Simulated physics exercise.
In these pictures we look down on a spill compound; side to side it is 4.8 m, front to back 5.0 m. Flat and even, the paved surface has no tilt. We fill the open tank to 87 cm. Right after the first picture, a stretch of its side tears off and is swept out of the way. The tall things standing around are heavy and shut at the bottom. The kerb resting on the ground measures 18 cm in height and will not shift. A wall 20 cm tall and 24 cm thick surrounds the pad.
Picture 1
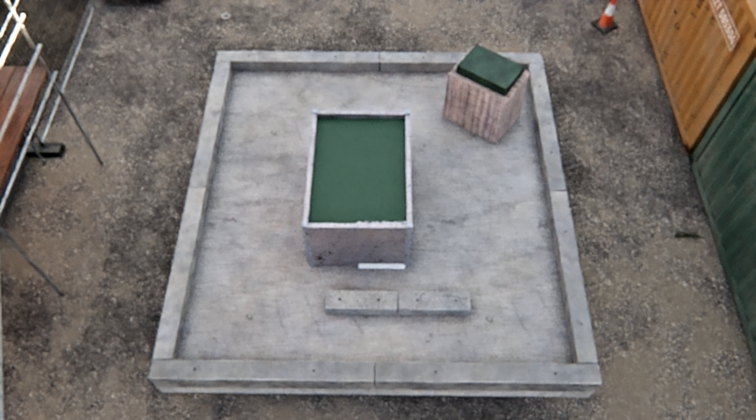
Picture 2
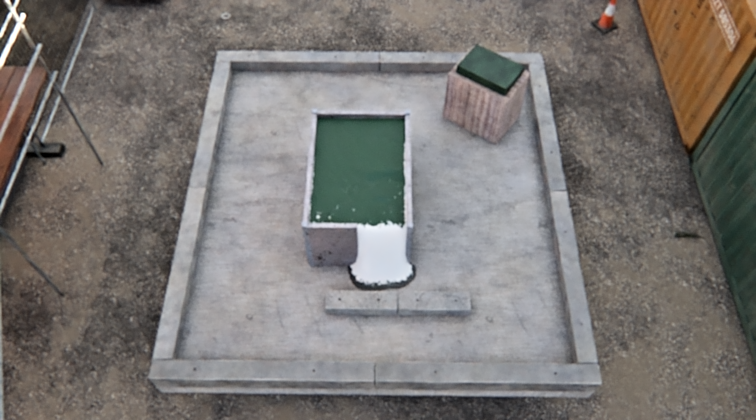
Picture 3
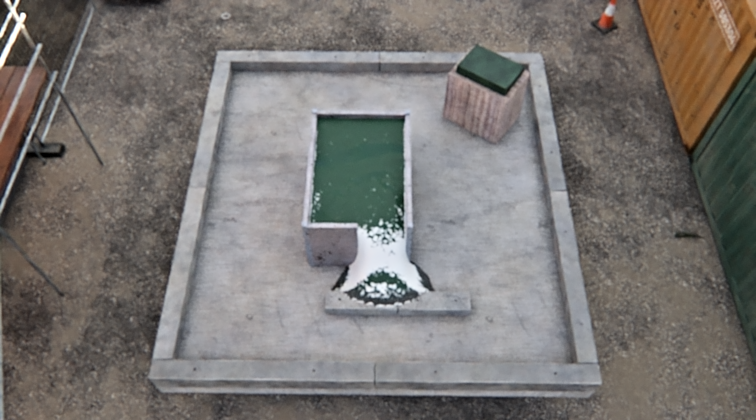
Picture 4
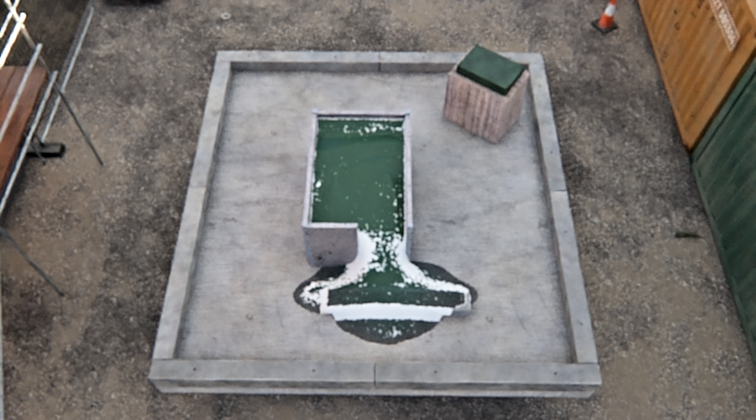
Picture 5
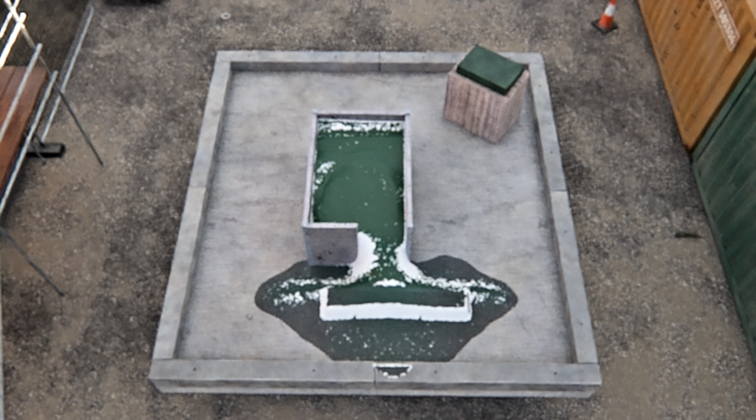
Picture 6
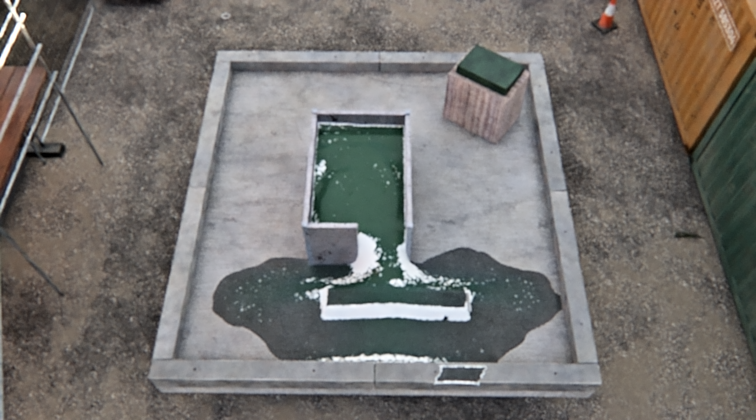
The clip shows an open rectangular tank of green water on a walled grey pad; part of its near side opens, and water pours out, foams over a low block, and spreads left, right and to the near wall.
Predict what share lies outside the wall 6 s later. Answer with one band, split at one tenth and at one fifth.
Below one tenth.
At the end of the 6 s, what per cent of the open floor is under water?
Some 95 per cent of the floor is wet.
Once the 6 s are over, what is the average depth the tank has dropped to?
Some 17 cm.
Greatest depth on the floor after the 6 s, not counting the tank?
I'd say near 18 centimetres.
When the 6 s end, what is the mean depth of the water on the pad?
I'd put it near 7 cm.
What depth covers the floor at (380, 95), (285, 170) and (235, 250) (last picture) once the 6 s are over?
Listed order: 10 / 2 / 7 cm.
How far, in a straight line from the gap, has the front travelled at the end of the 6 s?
About 4.2 m.
A moment later water covers 30 % of the floor and is deepest (50 cm) near (389, 273); 0 % is over the wall.
Soon after water covers 35 % of the floor and is deepest (48 cm) near (569, 368); 1 % is over the wall.
Next water covers 45 % of the floor and is deepest (32 cm) near (389, 285); 4 % is over the wall.
Later on water covers 70 % of the floor and is deepest (26 cm) near (389, 285); 4 % is over the wall.
At the end water covers 80 % of the floor and is deepest (18 cm) near (389, 285); 4 % is over the wall.
